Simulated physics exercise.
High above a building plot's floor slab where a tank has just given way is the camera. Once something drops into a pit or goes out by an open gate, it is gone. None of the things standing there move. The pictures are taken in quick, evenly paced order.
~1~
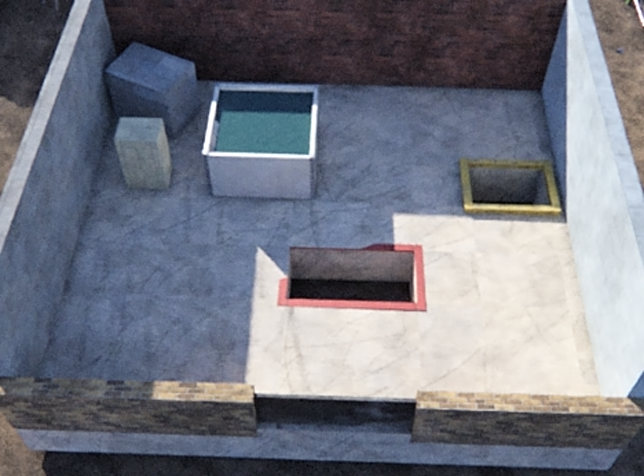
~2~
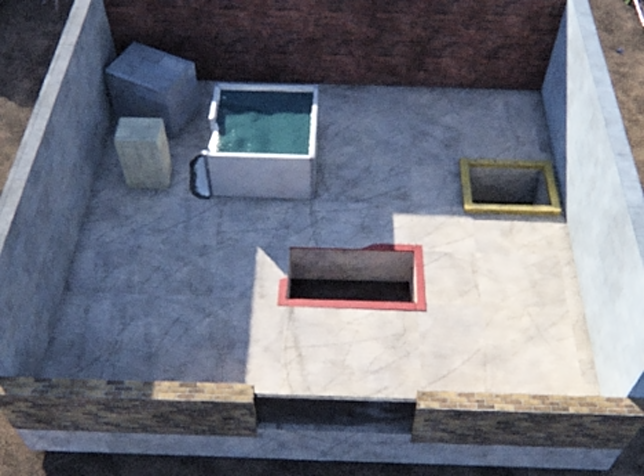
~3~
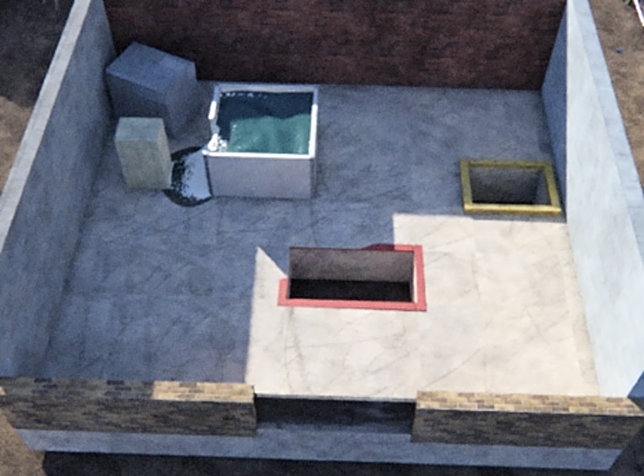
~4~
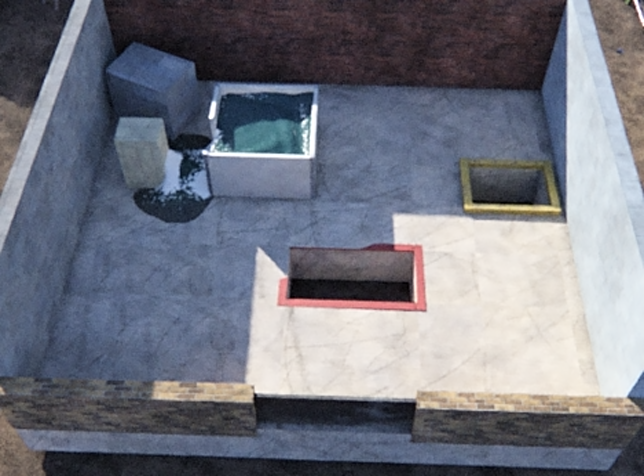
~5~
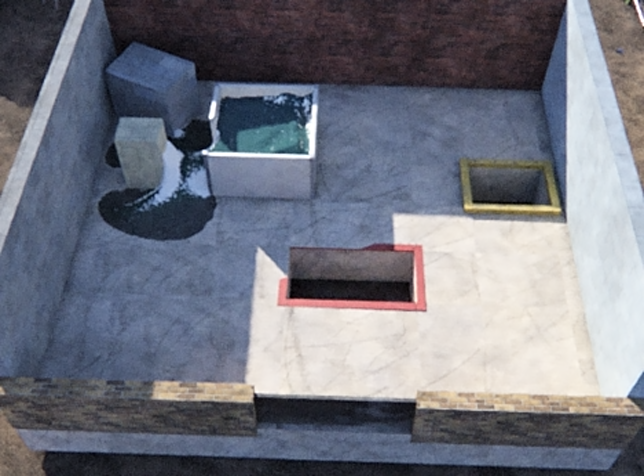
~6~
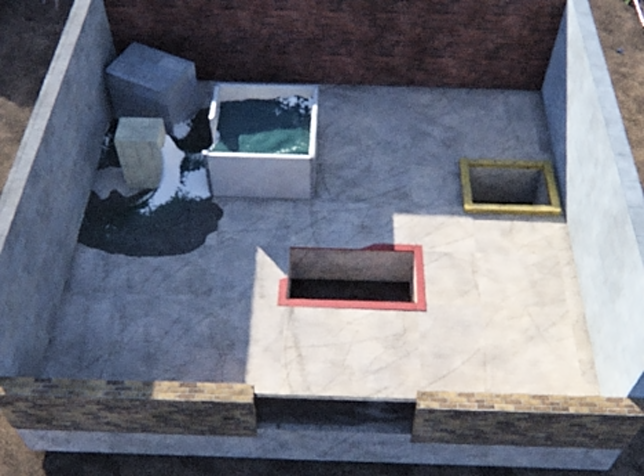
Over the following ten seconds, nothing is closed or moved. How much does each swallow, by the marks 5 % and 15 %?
In the end the gate carries off next to nothing - beneath five per cent, the red pit carries off some - in the five to fifteen per cent range, the yellow pit carries off next to nothing - beneath five per cent.
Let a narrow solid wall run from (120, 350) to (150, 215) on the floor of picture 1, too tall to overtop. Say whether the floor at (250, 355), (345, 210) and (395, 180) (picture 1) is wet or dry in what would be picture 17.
In that order: Wet, clear, not flooded.
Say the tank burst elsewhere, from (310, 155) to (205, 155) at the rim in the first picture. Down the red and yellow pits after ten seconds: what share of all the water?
Estimates in per cent: Red 40, yellow 0.
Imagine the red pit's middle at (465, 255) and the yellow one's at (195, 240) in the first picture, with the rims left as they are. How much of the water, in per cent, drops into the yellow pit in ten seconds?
Out of a hundred parts, 20 go to yellow.
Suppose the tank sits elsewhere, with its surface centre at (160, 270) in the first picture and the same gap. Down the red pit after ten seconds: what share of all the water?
Share for the red pit - 15 in a hundred.
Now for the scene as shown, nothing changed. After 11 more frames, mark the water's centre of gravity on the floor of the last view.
The centre of mass sits at about (200, 189).
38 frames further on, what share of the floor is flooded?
Close to 70 percent, by my reckoning.
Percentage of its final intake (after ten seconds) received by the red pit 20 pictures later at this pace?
Roughly 0 per cent.
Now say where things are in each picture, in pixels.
In the first frame, still water in the water tank at (263, 123).
In the second frame, the front is at (195, 163), out from the gap at (214, 160).
In the third frame, water pours out at (215, 163) and has run to a hidden place.
In the fourth frame, the front is at a hidden place, out from the gap at (215, 165).
In the fifth frame, the front is at (115, 147), out from the gap at (215, 164).
In the sixth frame, water pours out at (215, 164) and has run to (79, 237).
A moment on, water covers 20 % of the floor; the gate 0 %, the red pit 0 %, the yellow pit 0 %.
Next, water covers 30 % of the floor; the gate 0 %, the red pit 0 %, the yellow pit 0 %.
Then, water covers 45 % of the floor; the gate 0 %, the red pit 0 %, the yellow pit 0 %.
Later, water covers 70 % of the floor; the gate 0 %, the red pit 2 %, the yellow pit 0 %.
In the end, water covers 80 % of the floor; the gate 0 %, the red pit 8 %, the yellow pit 0 %.
